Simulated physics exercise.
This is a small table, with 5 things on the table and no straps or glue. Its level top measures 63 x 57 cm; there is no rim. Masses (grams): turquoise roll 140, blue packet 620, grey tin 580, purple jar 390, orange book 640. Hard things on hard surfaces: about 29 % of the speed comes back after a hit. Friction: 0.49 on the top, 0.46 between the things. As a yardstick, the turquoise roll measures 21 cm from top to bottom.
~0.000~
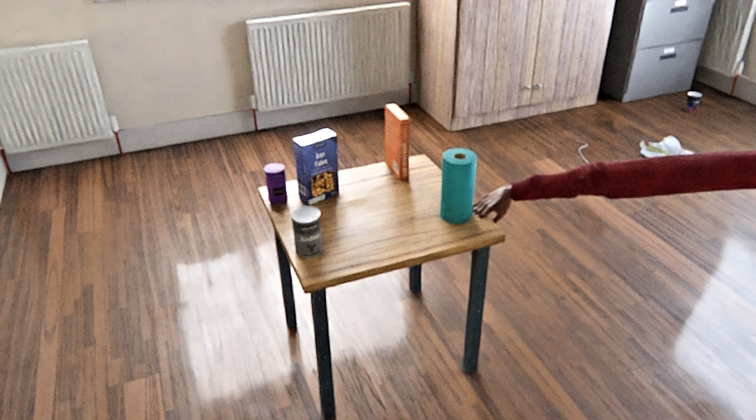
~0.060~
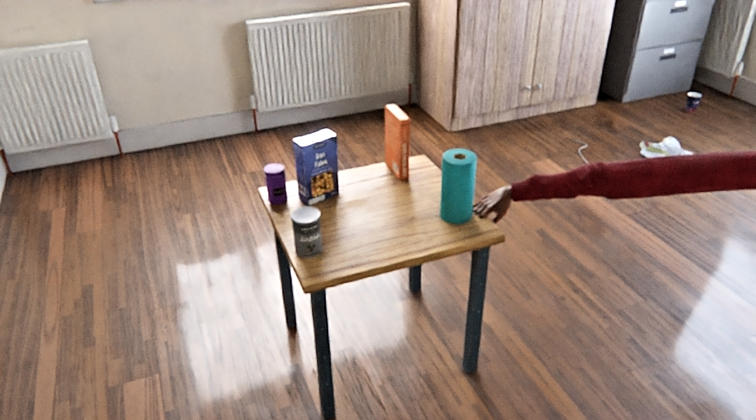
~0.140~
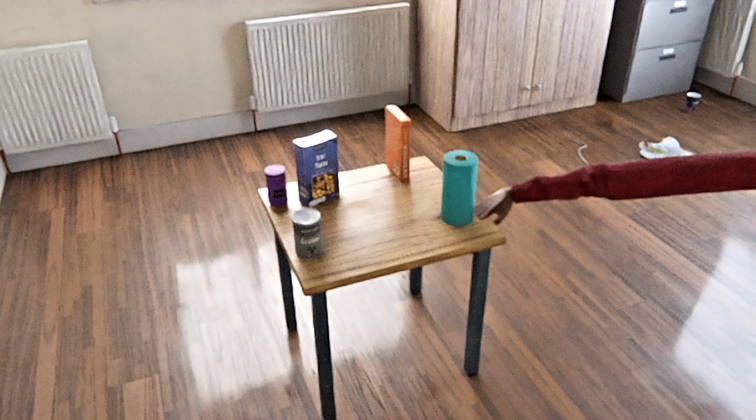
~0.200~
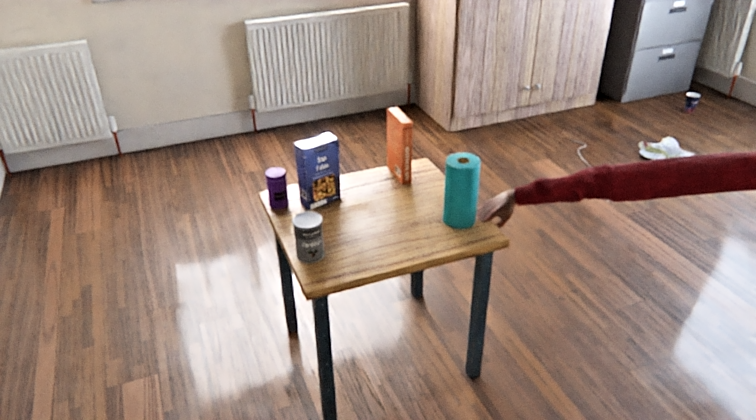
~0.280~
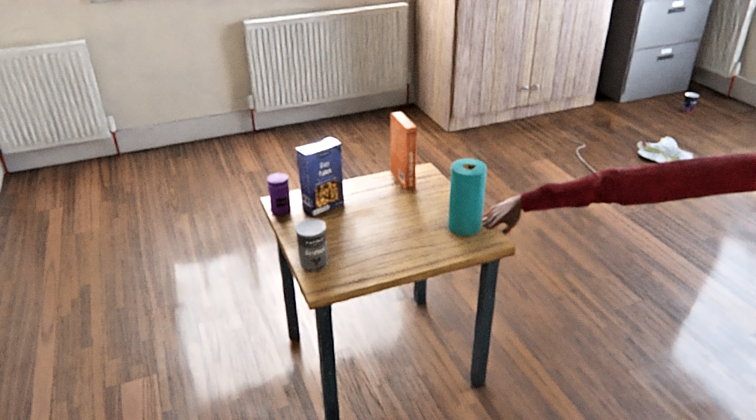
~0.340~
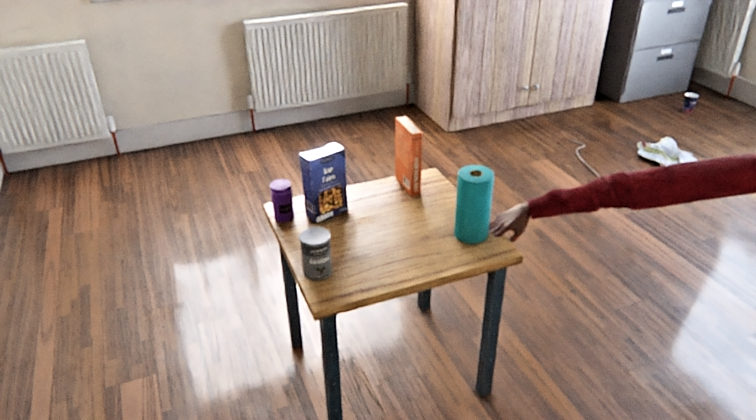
A red-sleeved arm resting a hand at a small wooden table's right edge as the table and upright objects slide slightly forward.
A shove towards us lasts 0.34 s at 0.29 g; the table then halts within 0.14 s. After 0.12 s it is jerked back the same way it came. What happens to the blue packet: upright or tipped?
The blue packet tips over.
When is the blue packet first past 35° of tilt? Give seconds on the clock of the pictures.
At about 0.6 s.
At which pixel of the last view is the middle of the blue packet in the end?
Around (341, 207).
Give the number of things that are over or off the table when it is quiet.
That comes to 1.
After 0.54 s, table 23 cm from its start; blue packet 19° off upright near (345, 207); turquoise roll moved 2 cm; orange book moved 2 cm.
After 0.74 s, table 22 cm from its start; blue packet on its side near (368, 247); orange book moved 3 cm; grey tin moved 3 cm.
After 1.14 s, blue packet on its side near (342, 208).
In the end (2.3 s), toppled on the table, blue packet; the other 4 under 5 cm from the start. At the end, from the last picture's camera, blue packet near (341, 207).
